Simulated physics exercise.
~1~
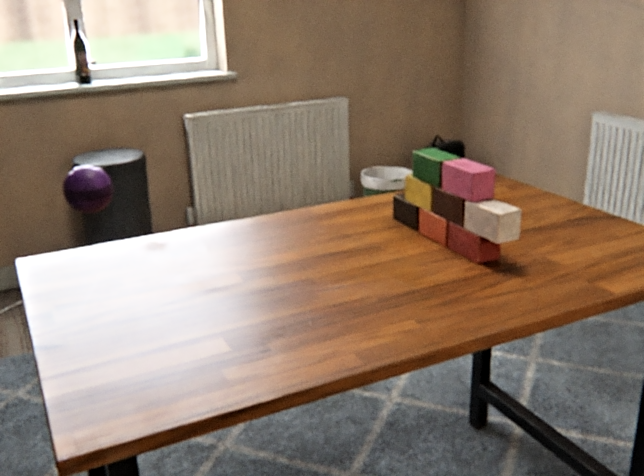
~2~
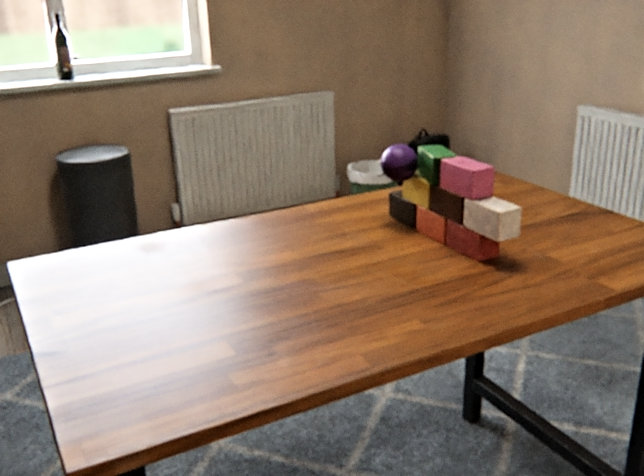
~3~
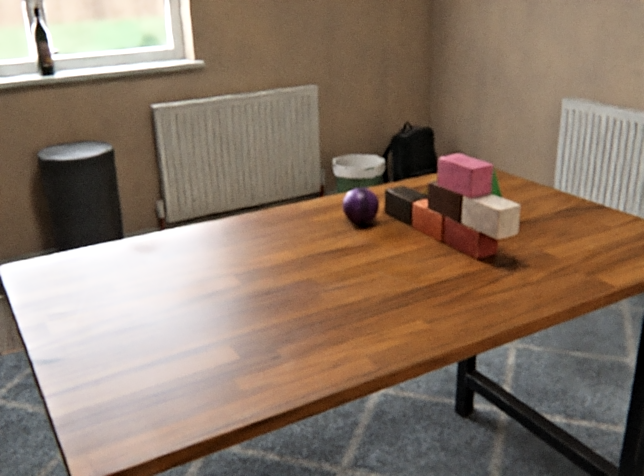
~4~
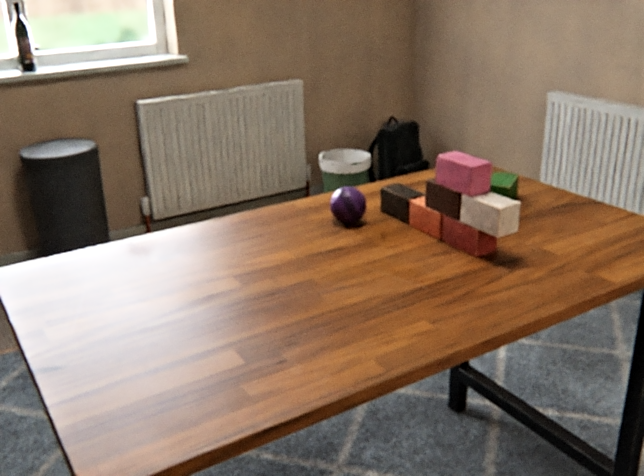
The video shows a purple ball flying from the left into a stack of coloured blocks on a wooden table, knocking the green and yellow blocks out of place. The ball rebounds and ends left of the pile, the green block lies behind it, and the others remain stacked.
